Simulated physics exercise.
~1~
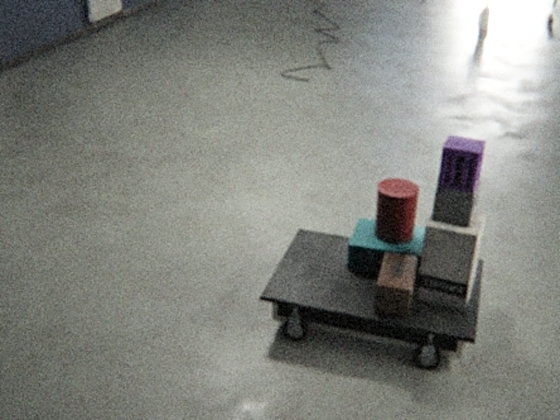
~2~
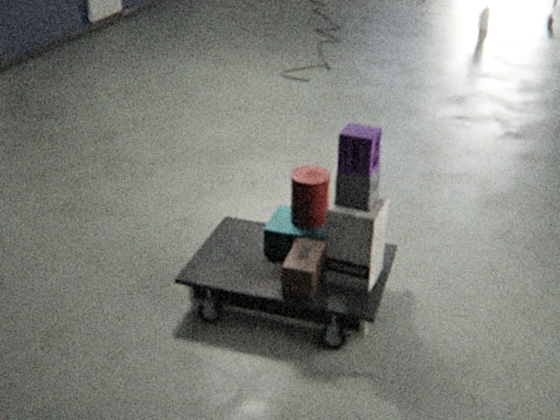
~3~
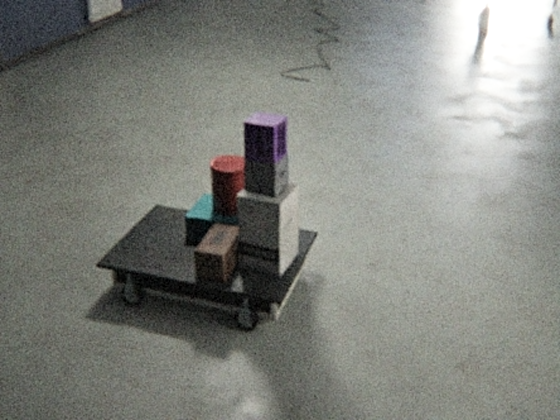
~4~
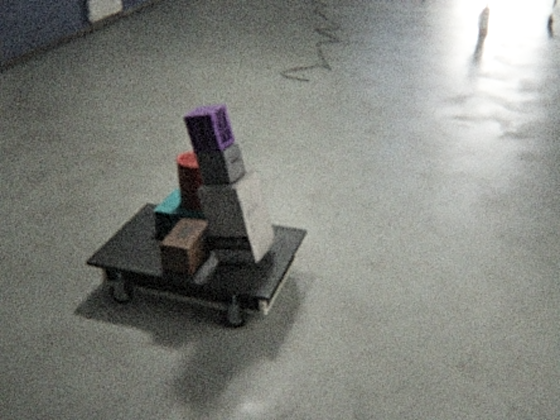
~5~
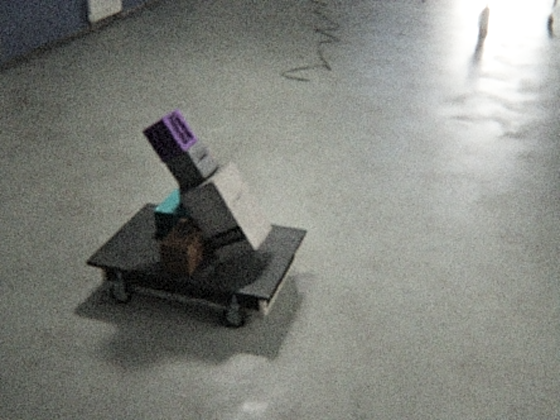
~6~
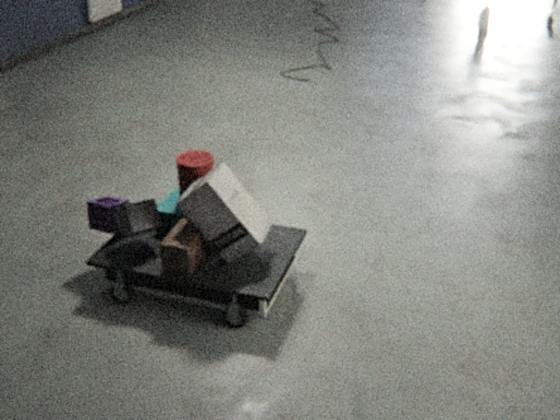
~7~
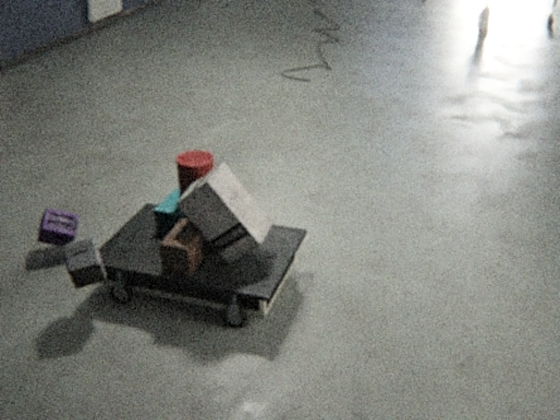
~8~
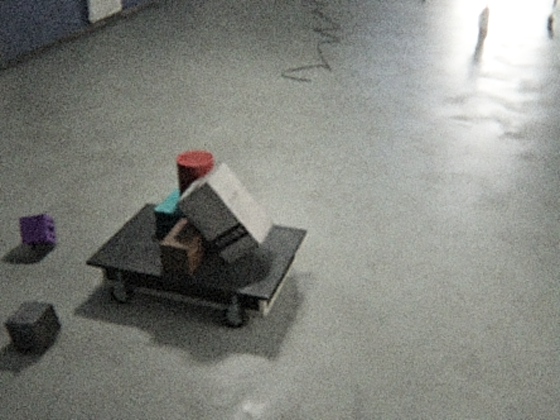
On a grey concrete floor, a flat cart stacked with loose items rolled left and stopped; the white box tipped left and stayed leaning, while the purple crate and grey toolbox on top toppled off onto the floor and the red pail stayed upright.
